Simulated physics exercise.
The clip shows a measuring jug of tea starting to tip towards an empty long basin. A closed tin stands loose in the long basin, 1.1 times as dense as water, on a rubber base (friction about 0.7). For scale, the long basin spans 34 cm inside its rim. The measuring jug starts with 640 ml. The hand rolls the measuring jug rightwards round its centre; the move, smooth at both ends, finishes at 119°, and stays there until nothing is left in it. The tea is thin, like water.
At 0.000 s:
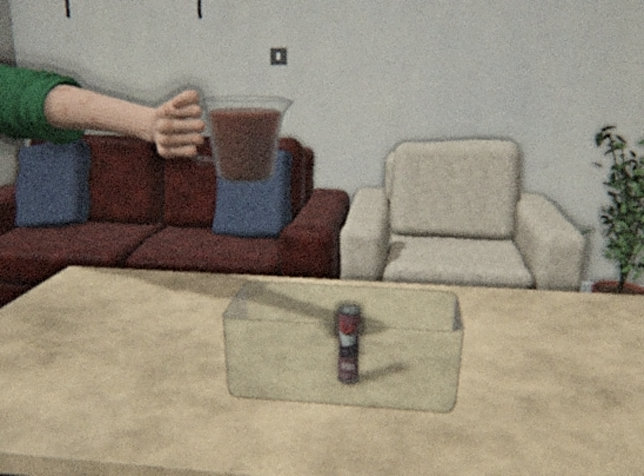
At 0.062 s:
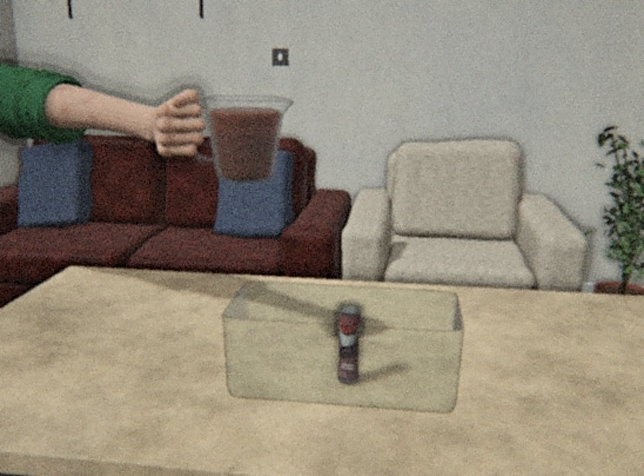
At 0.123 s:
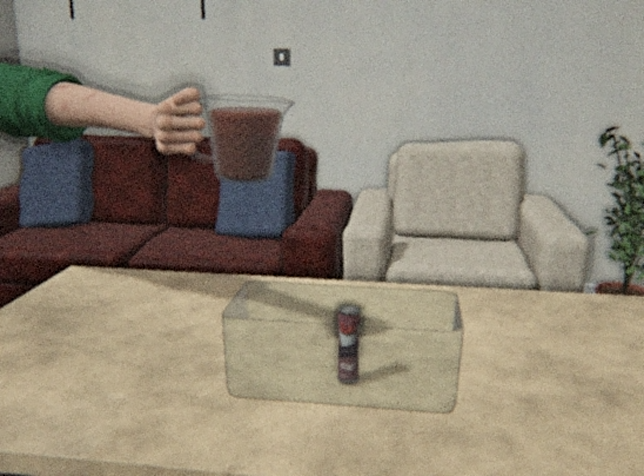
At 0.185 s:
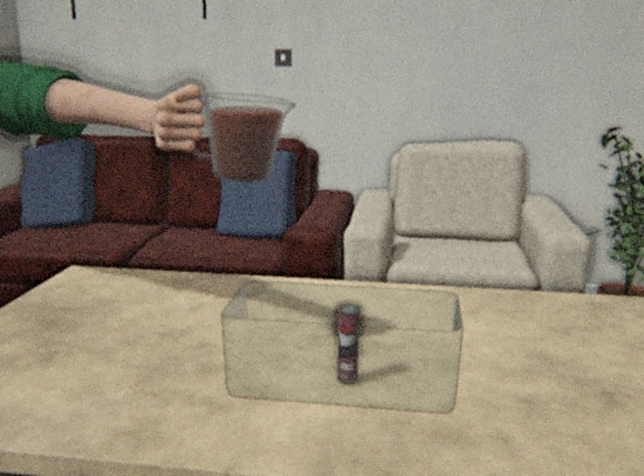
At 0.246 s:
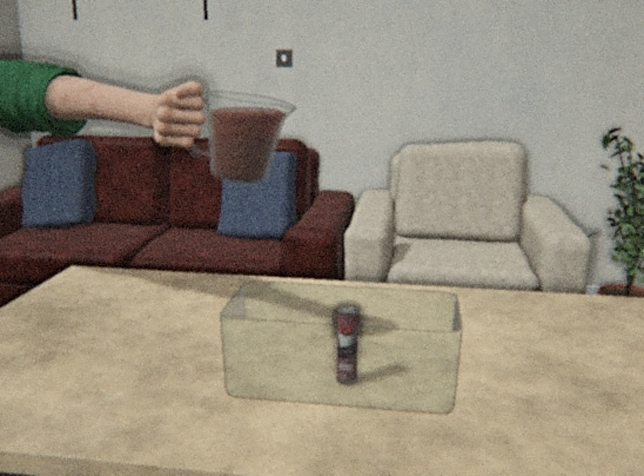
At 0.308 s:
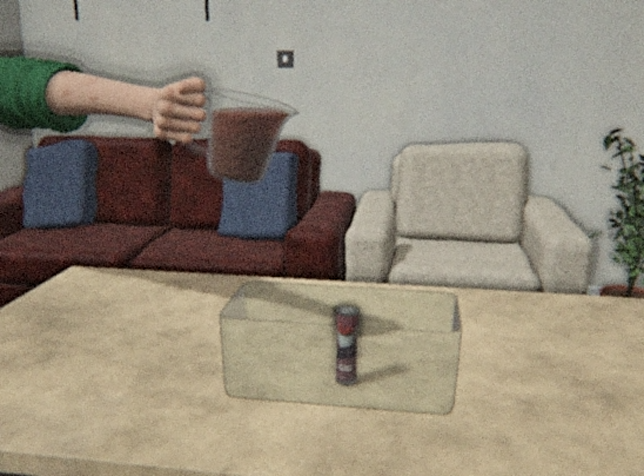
A hand in a green sleeve slowly tilting a clear jug of brown liquid slightly rightwards above a table with a clear basin.
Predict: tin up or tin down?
The tin keeps standing.
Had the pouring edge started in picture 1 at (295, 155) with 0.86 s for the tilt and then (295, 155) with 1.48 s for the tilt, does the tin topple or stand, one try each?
First it goes over; then it topples.
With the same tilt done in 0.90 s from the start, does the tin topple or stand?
The tin goes over.
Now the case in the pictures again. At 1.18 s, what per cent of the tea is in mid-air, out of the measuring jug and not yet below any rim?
Some 22 per cent.
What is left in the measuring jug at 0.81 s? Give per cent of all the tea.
Some 68 per cent.
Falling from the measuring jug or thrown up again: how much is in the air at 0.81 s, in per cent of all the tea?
Near 26 in a hundred.
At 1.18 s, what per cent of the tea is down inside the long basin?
Near 68 in a hundred.
By 0.81 s the tilt is 68° and 68 per cent is still to pour; the tin stands where it began.
By 1.18 s the tilt is 107° and 9 per cent is still to pour; the tin stands where it began.
By 1.56 s the tilt is 119° and 0 per cent is still to pour; the tin stands where it began.
By 1.98 s the tilt is 119° and 0 per cent is still to pour; the tin stands 1 cm from where it began.
At rest the tin stands 1 cm from where it began.
